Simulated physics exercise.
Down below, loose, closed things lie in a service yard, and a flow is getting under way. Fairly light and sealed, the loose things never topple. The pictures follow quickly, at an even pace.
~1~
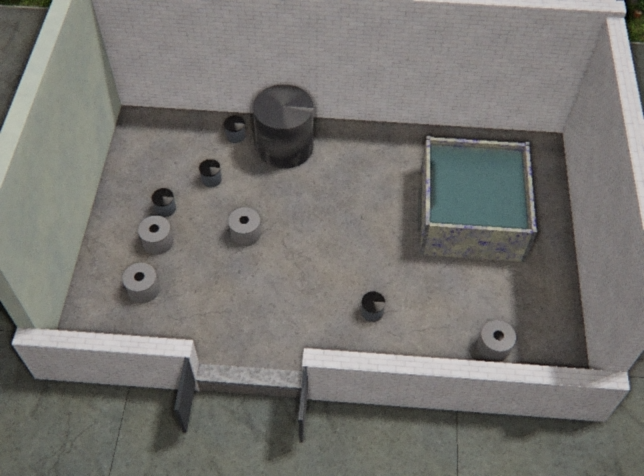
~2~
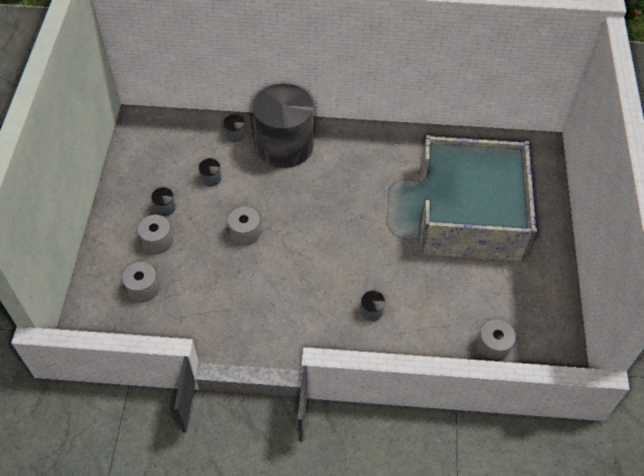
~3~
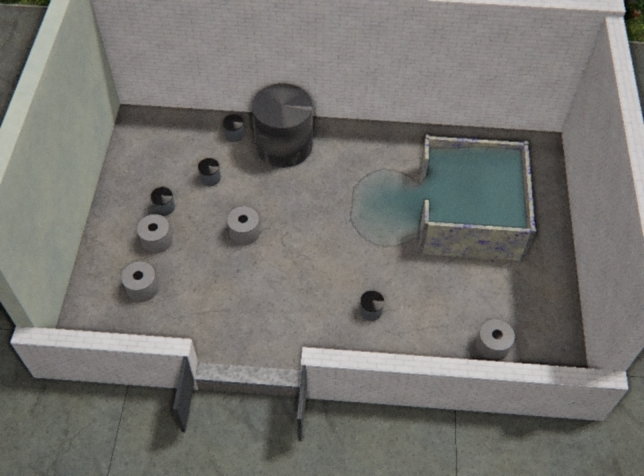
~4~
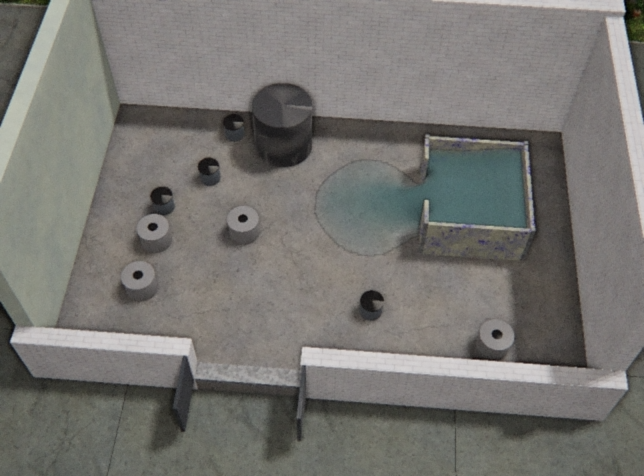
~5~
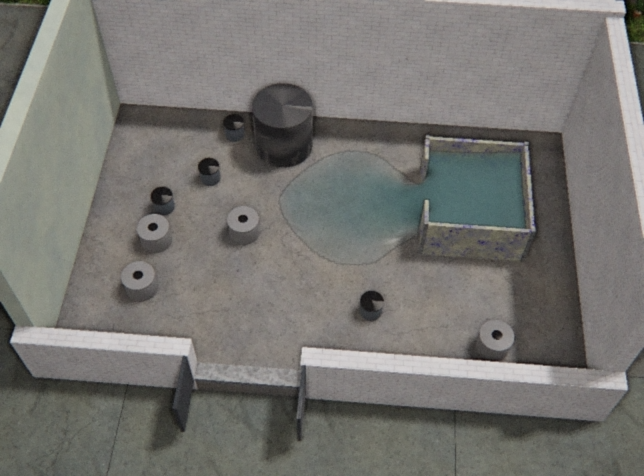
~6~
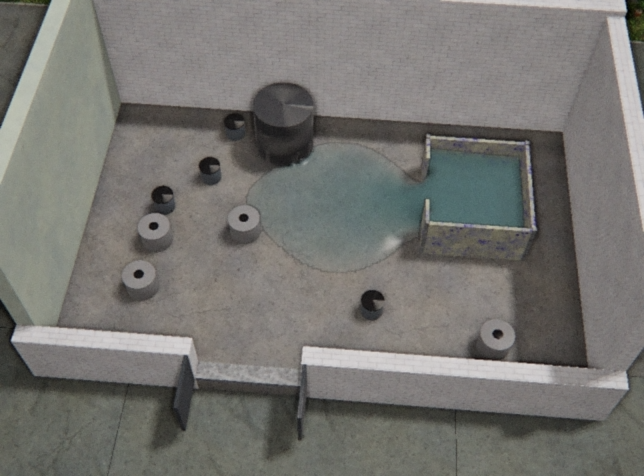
We see a walled yard with scattered cylindrical containers and a raised tank of blue-green water; water pours through an opening in the tank's left side and spreads leftward across the floor, while the containers stay in place.
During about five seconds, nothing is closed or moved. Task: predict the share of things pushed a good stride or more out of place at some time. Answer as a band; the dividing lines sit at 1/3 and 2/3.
1/3 to 2/3.
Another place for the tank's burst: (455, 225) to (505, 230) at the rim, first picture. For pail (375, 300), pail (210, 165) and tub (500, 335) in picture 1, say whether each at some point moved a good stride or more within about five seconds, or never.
One after another: Goes the distance, then never gets that far, then goes the distance.
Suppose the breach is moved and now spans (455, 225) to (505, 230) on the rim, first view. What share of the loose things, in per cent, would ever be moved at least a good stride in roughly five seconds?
Roughly 20 percent.
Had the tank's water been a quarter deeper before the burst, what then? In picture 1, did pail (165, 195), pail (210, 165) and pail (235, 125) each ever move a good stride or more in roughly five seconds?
Went the distance, went the distance, went the distance.
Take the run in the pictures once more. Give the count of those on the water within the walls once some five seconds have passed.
Total: 4.
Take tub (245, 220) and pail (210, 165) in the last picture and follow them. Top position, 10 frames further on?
(182, 230) and (111, 143), about.
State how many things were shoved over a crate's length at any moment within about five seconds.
The count is 4.
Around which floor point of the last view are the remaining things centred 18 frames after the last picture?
Around (220, 249).
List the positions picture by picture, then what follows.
The first picture shows a tub at (154, 228), on the bottom; a pail at (210, 167) rests on the ground; 0 of 8 have shifted.
The second picture shows a tub at (154, 228), on the bottom; a pail at (209, 166) rests on the ground; 0 of 8 have shifted.
The third picture shows a tub at (153, 227), on the bottom; a pail at (208, 166) rests on the ground; 0 of 8 have shifted.
The fourth picture shows a tub at (153, 227), on the bottom; a pail at (208, 166), on the bottom; 0 of 8 have shifted.
The fifth picture shows a tub at (153, 227) rests on the ground; a pail at (209, 166) rests on the ground; 0 of 8 have shifted.
The sixth picture shows a tub at (154, 226) rests on the ground; a pail at (209, 165), on the bottom; 0 of 8 have shifted.
A moment on, 0 of 8 are well off their spots; 0 afloat.
Next, 3 of 8 are well off their spots; 2 afloat.
Later, 4 of 8 are well off their spots; 3 afloat.
In the end, 4 of 8 are well off their spots, and 4 have been at some point; 4 afloat.
